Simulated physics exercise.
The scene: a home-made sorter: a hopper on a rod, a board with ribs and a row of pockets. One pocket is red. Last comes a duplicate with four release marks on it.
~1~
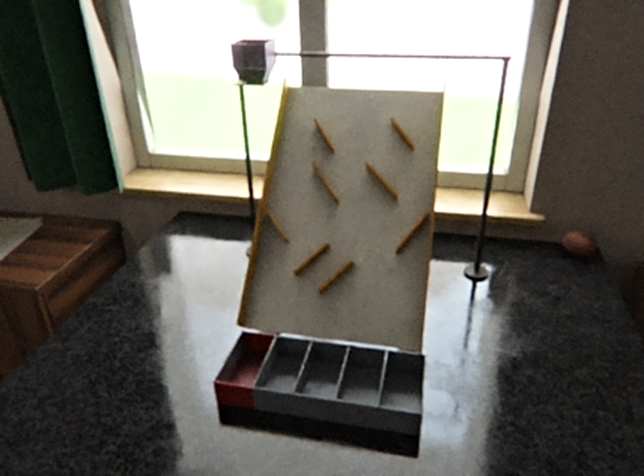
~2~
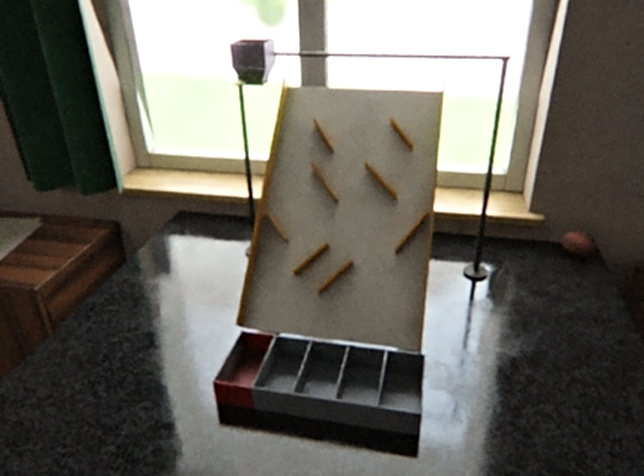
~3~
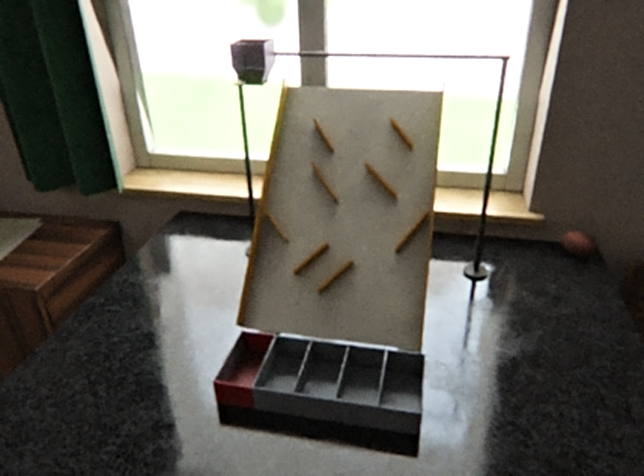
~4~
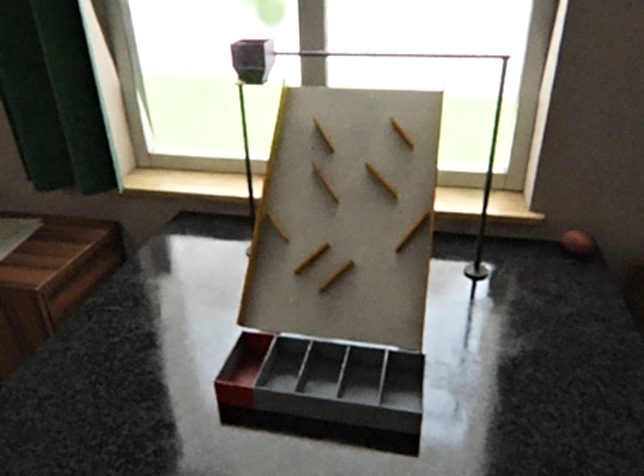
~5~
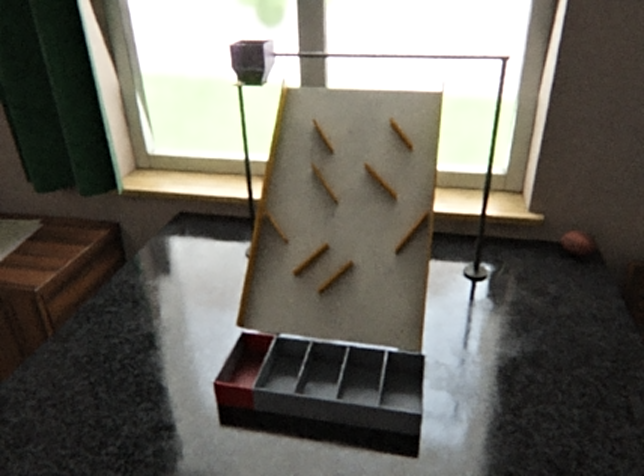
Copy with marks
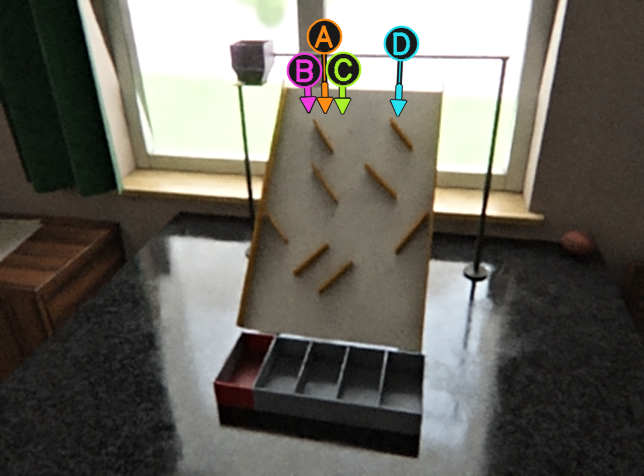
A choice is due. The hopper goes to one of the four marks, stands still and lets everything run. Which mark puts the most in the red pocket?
The best mark is B.
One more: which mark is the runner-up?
That would be A.
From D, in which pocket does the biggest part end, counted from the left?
The third from the left.
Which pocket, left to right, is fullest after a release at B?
The first from the left.
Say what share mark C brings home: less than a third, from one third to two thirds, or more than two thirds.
Mark C gives less than a third.
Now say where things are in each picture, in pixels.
The first picture shows hopper at (256, 78), allspice berries, door shut.
The second picture shows ribs (314, 119) to (331, 147), (391, 117) to (412, 145), (312, 162) to (336, 199).
The third picture shows ribs (365, 162) to (396, 194), (265, 208) to (285, 239), (395, 249) to (428, 210).
The fourth picture shows ribs (293, 272) to (327, 242), (318, 290) to (352, 259).
The fifth picture shows red pocket at (234, 394), number 1 of 5 from the left.
On the marked copy, mark A meets the board at (325, 107); mark B meets the board at (308, 106); mark C meets the board at (342, 108); mark D meets the board at (398, 109).
For mark A, about a third in the red pocket, about half in other pockets, a small part held on the board, a stray few outside the box.
For mark B, most in the red pocket, about a quarter in other pockets, a stray few held on the board.
For mark C, a small part in the red pocket, most in other pockets, a small part outside the box.
For mark D, a small part in the red pocket, most in other pockets, a small part held on the board, a stray few outside the box.
